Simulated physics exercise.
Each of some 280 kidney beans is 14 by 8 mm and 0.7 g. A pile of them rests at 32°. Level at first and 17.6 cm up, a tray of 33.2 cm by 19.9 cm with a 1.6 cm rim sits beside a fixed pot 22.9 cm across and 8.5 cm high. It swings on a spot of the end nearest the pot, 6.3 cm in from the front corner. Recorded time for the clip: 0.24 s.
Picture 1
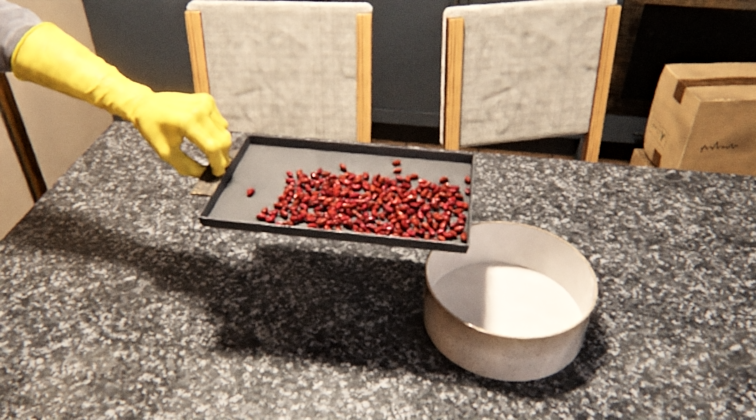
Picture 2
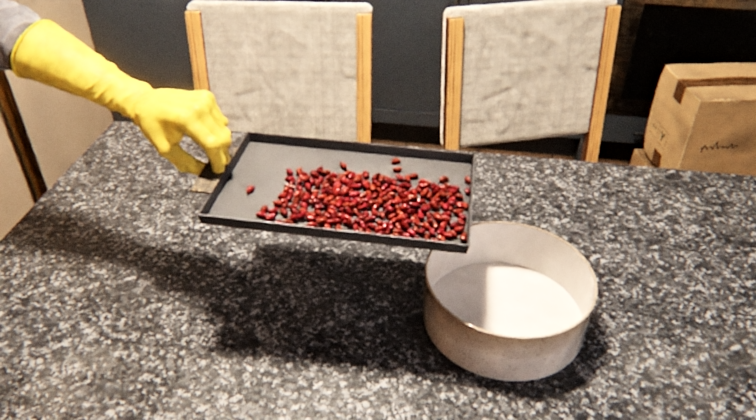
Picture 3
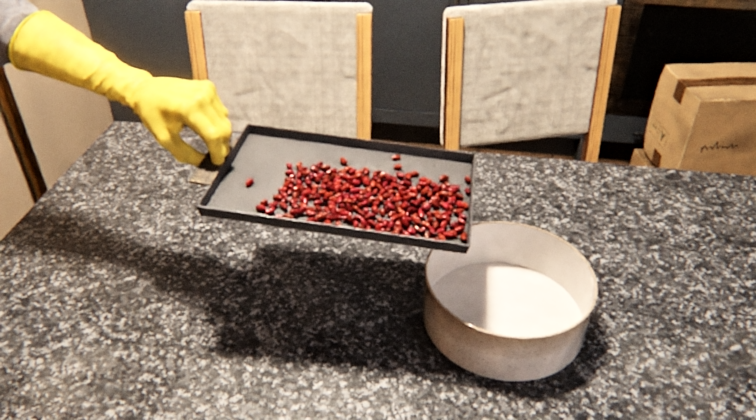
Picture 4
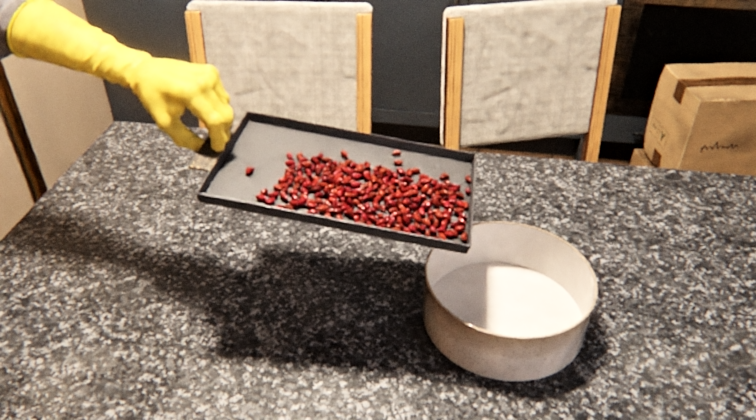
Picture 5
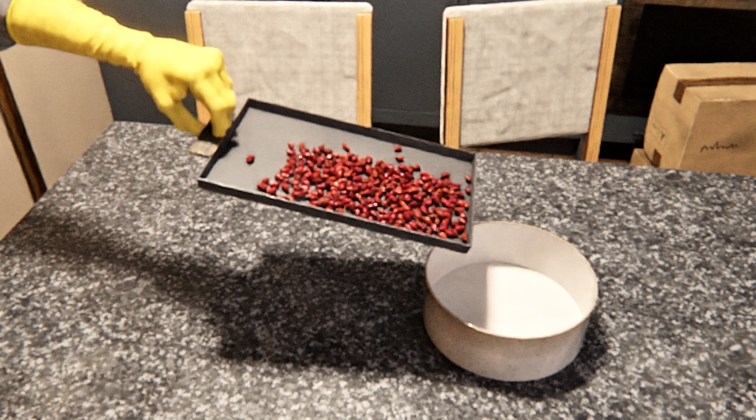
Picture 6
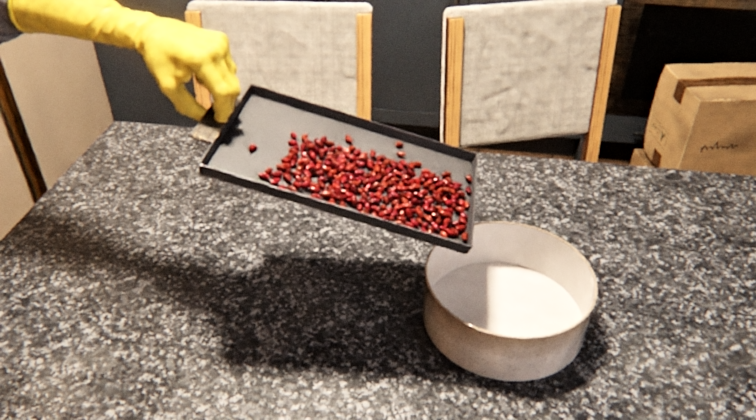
Black tray of red beans tilting gradually as a yellow-gloved hand raises its left end, beside a round pot on a speckled tabletop.
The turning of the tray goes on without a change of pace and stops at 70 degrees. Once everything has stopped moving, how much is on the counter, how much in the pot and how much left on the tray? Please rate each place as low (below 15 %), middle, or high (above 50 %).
Counter: Low, pot: High, tray: Middle.
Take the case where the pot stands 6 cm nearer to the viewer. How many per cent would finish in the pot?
In that case about 55 percent would end up there.
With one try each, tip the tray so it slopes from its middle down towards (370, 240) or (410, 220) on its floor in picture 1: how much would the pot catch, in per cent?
That would be close to 20 per cent and then close to 75 per cent.
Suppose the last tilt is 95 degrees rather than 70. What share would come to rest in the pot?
I'd say close to 95 percent.
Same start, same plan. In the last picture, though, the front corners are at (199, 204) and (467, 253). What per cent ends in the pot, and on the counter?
Pot 25 % / counter 55 %.
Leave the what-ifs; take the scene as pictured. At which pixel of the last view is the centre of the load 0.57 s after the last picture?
Near (463, 192).
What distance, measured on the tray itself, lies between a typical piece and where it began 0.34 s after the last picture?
By then it sits near 3 cm from where it began.
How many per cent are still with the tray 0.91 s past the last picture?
Around 30 percent of it.
Then, 0.34 s after the last picture, tilt 41 degrees; the tray holds 100 %, the pot 0 %.
Then, 0.57 s after the last picture, tilt 60 degrees; the tray holds 95 %, the pot 0 %.
Then, 0.91 s after the last picture, tilt 70 degrees; the tray holds 30 %, the pot 60 %.
In the end, counter 0 %, pot 70 %, tray 25 %.
